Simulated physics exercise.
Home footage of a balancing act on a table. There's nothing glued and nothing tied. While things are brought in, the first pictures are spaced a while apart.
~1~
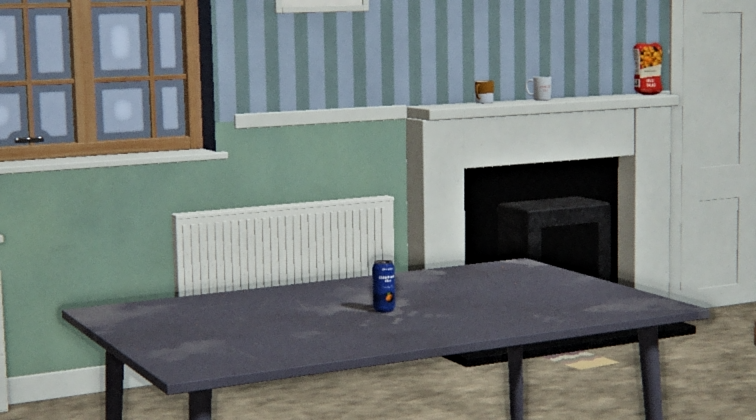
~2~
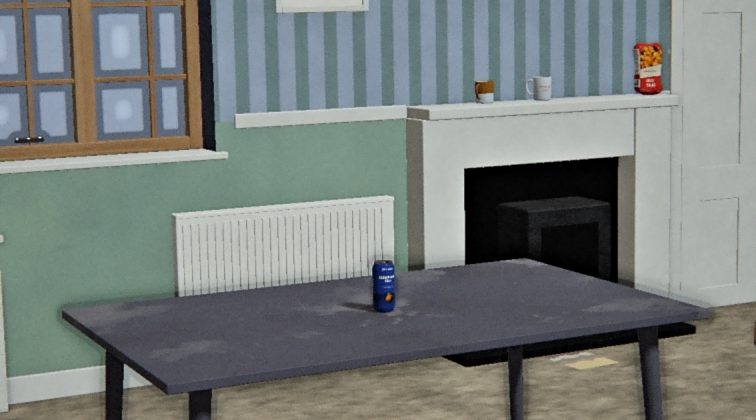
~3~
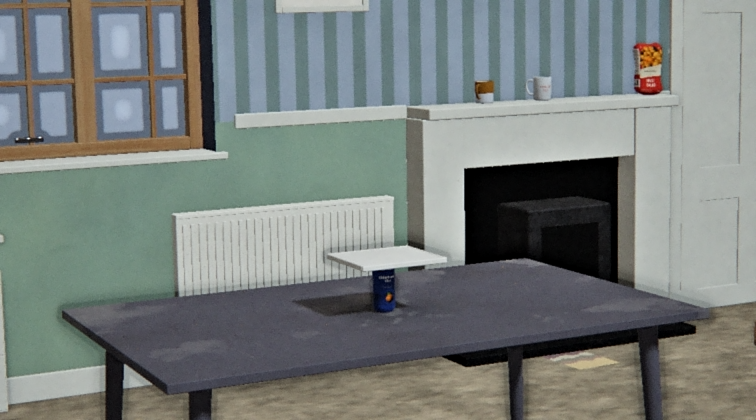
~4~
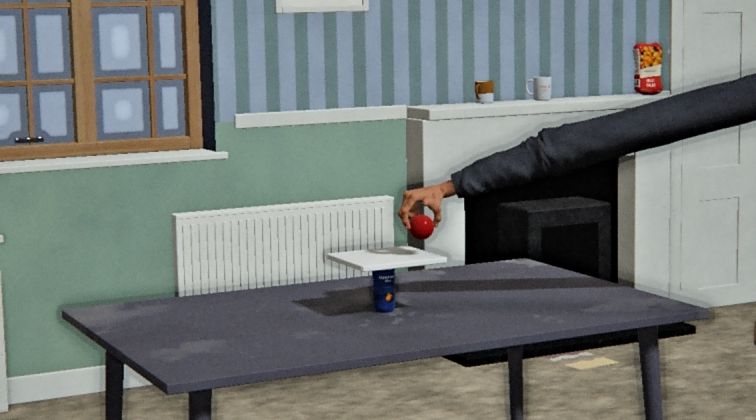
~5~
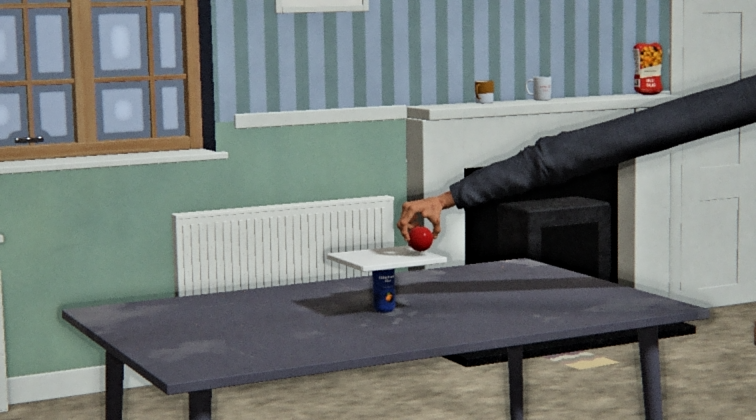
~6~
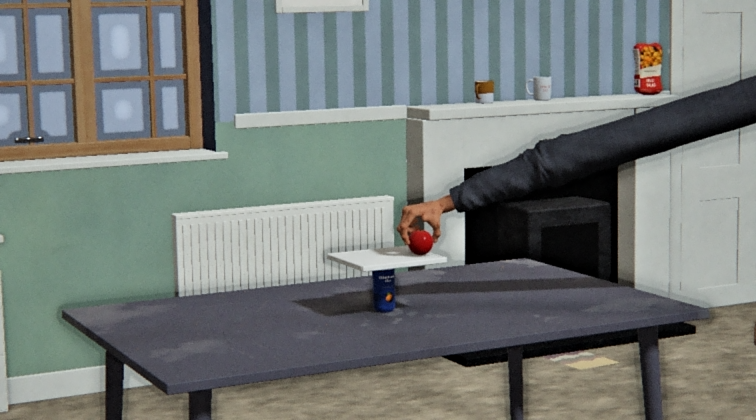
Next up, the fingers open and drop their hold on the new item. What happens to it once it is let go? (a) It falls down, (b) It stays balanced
a.
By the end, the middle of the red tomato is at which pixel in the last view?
Roughly pixel (451, 297) in the last picture.
Then, 0.30 s past the last view, red tomato now fallen; white lid rocked 32° from its first pose.
Then, 0.40 s past the last view, white lid rocked 58° from its first pose.
Then, 0.50 s past the last view, white lid rocked 65° from its first pose.
Finally, fallen, red tomato; down or leaning hard in the stack, white lid; blue can still in place. Final places as the last picture's camera would see them, red tomato near (451, 297). The stack loses its balance.
